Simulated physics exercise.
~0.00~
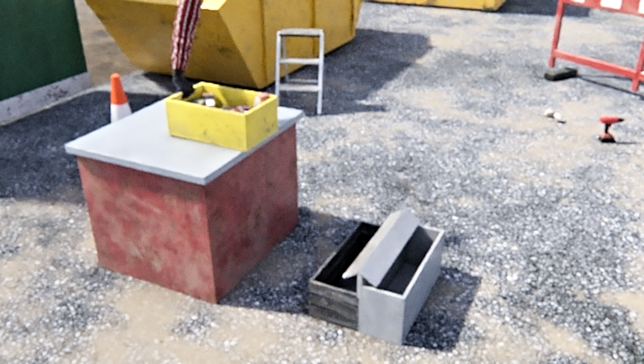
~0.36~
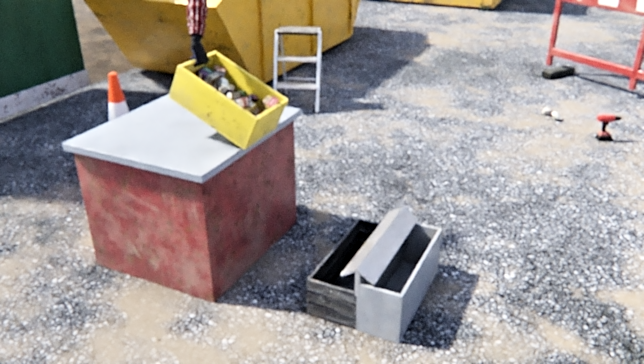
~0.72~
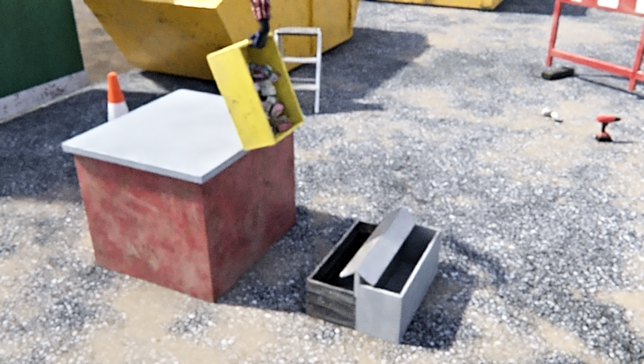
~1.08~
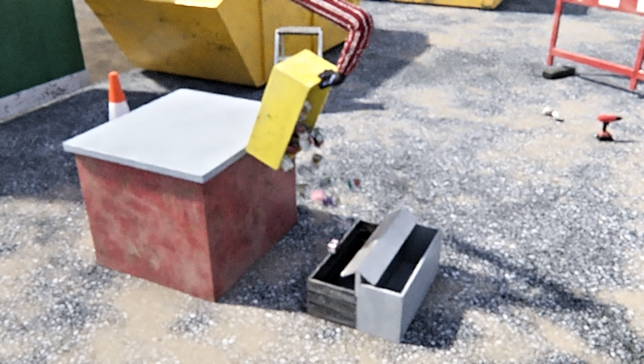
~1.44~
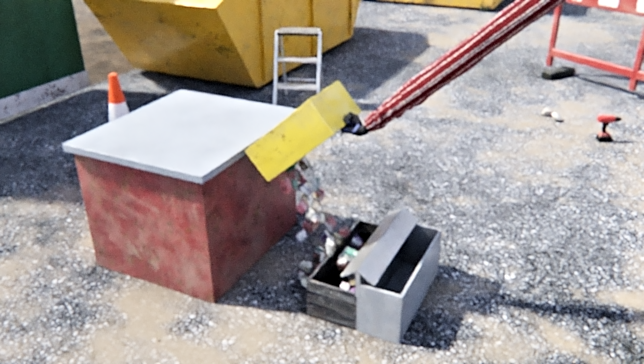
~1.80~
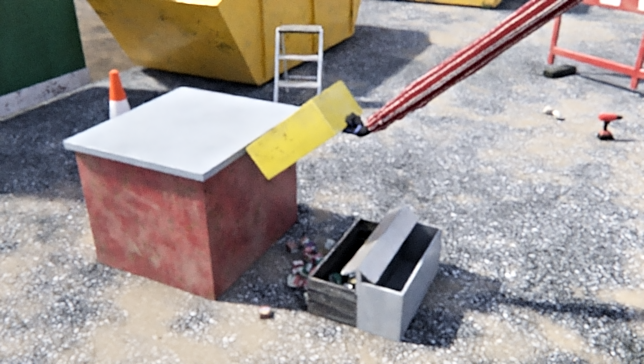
Yellow crate tipping off a bench in a red-striped arm's grip, spilling small items partly into a black tote, many onto gravel.
